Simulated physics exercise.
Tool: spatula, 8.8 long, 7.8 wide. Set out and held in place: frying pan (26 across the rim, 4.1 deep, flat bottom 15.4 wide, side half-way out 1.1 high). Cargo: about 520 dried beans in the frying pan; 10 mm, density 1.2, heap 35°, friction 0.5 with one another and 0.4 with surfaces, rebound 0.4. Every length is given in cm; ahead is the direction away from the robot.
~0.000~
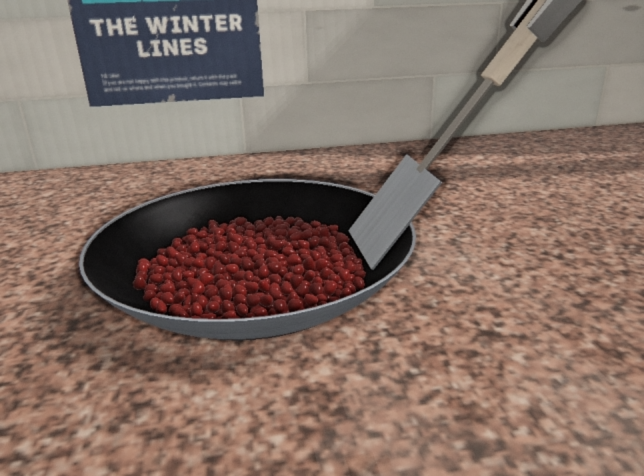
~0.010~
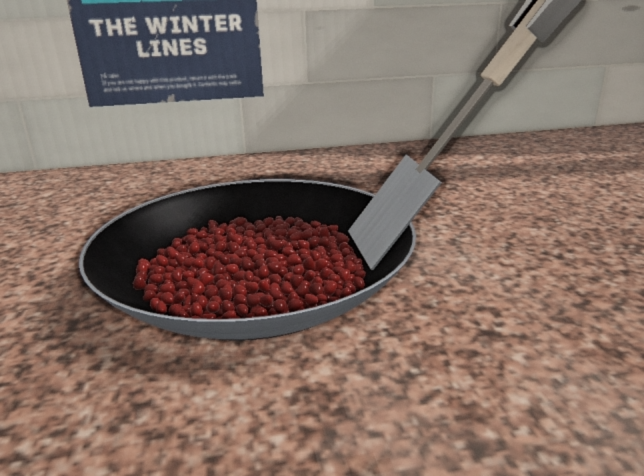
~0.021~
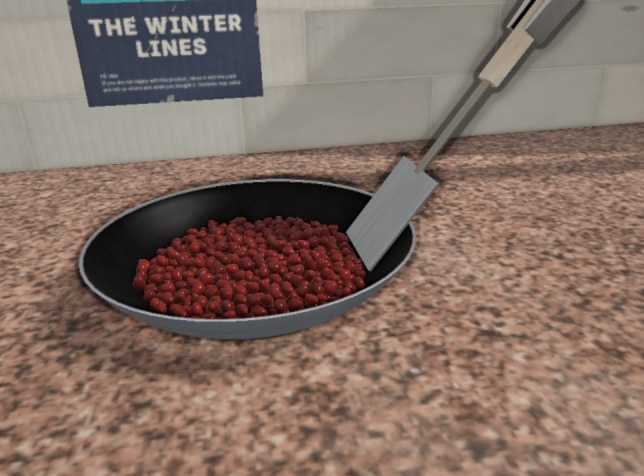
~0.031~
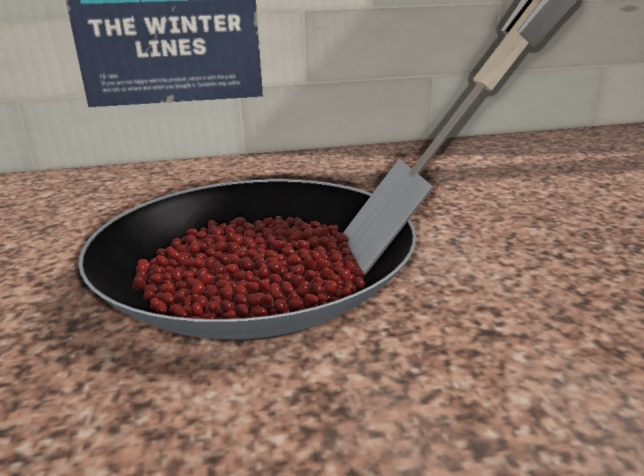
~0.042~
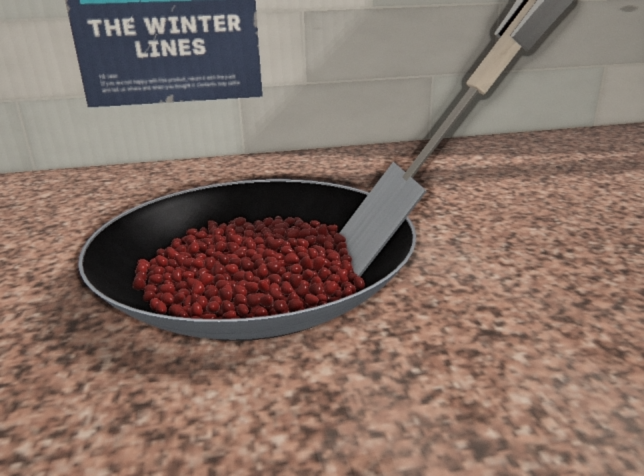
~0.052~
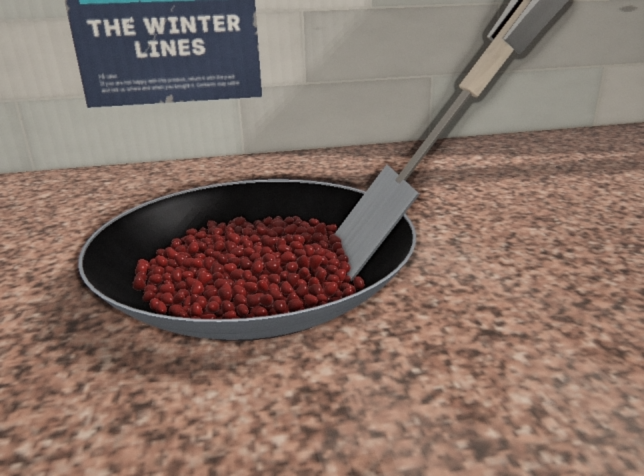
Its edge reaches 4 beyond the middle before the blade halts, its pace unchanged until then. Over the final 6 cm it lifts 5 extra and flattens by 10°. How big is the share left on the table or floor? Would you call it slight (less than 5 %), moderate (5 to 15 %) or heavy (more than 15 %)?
I would call it slight, less than 5 %.
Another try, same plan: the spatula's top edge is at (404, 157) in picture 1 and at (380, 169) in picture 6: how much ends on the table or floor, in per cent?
Roughly 0 percent ends up there.
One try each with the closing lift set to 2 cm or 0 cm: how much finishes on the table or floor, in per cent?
First try about 0 %, second try about 0 %.
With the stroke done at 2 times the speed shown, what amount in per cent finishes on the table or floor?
Estimate: Approx. 10 %.
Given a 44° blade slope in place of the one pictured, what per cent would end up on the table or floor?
I'd expect near 0 percent then.
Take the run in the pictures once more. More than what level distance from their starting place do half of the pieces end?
It comes to some 3 cm.
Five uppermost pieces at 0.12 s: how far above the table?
I'd put them at about 3 centimetres above the table.
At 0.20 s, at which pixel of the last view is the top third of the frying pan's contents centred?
It is centred close to (191, 259).
By 0.12 s, sloping 52°, highest piece 4 above the table; 517 in the frying pan.
By 0.20 s, sloping 47°, highest piece 4 above the table; 517 in the frying pan.
By 0.43 s, sloping 42°, highest piece 4 above the table; 517 in the frying pan.
By 1.48 s, sloping 42°, highest piece 4 above the table; 517 in the frying pan.
Final count, 517 in the frying pan. That is 0 % on the table or floor.
